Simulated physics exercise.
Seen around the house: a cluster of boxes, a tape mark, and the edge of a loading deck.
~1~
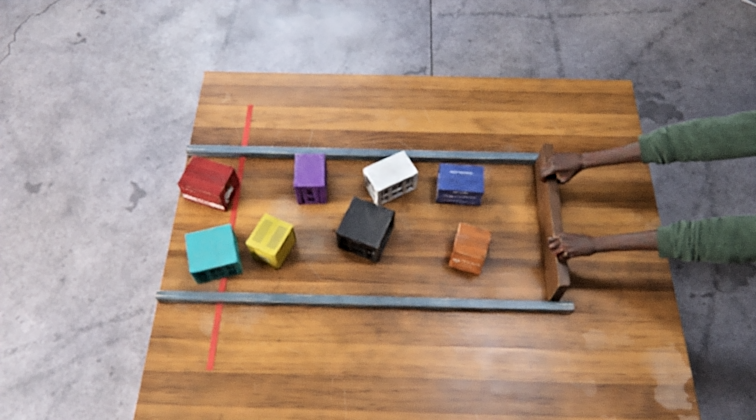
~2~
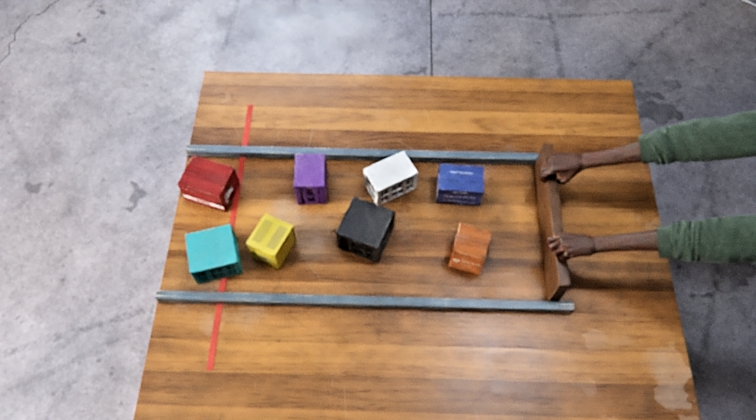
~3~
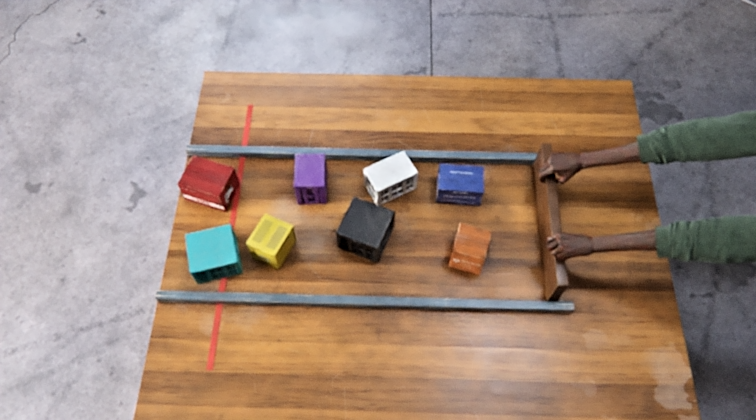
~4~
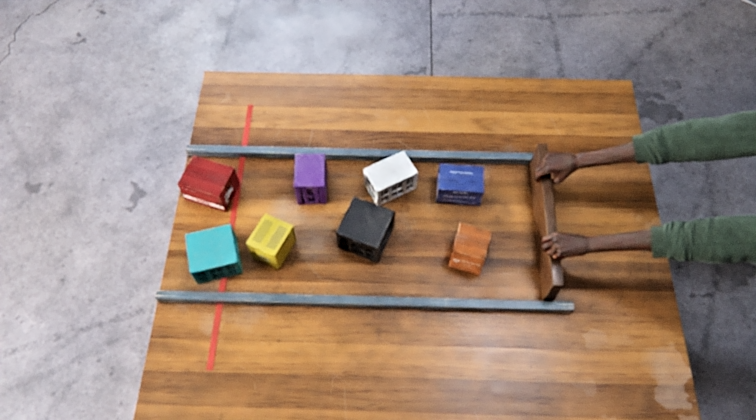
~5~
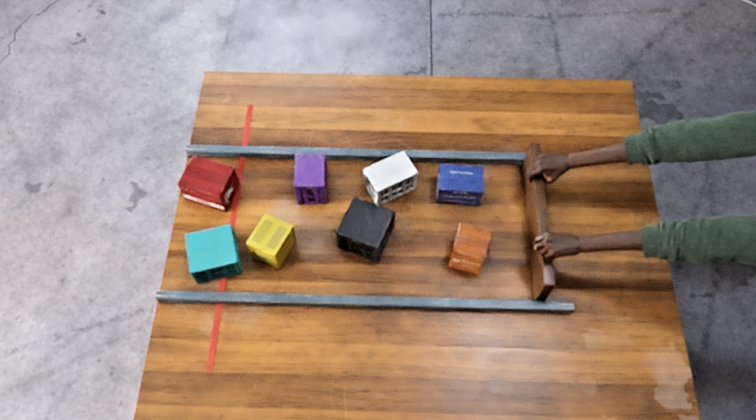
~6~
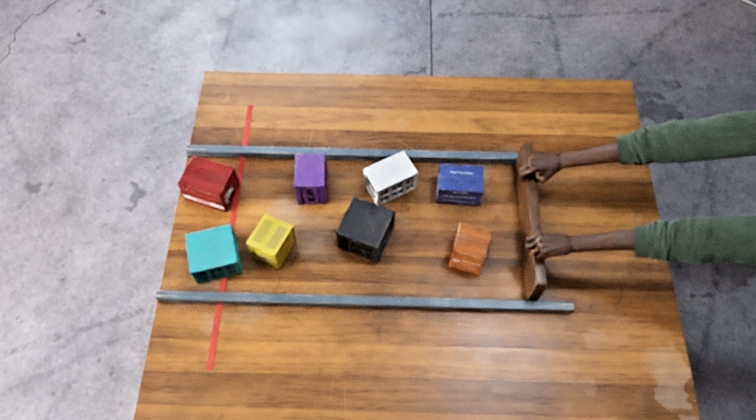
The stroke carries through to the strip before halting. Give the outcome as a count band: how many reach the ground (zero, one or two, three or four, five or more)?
When it halts, three, or four, of them have come off.
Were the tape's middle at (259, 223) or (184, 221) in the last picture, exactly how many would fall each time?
You'd count 2 the first time and 8 the second.
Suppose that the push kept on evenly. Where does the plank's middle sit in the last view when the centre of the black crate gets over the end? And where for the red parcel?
The black crate puts it at (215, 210), the red parcel at (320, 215).
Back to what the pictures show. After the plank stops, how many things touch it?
It adds up to 2.
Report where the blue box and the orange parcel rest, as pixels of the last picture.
(214, 180) and (208, 247).
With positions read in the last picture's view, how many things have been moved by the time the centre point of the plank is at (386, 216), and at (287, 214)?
5 and 8.
Soon after, none off yet; red parcel at rest near (210, 184); turquoise crate at rest near (214, 254); yellow tote at rest near (272, 242).
In the end, the number that fall off is three or four; gone, white crate, purple crate, turquoise crate and red parcel.
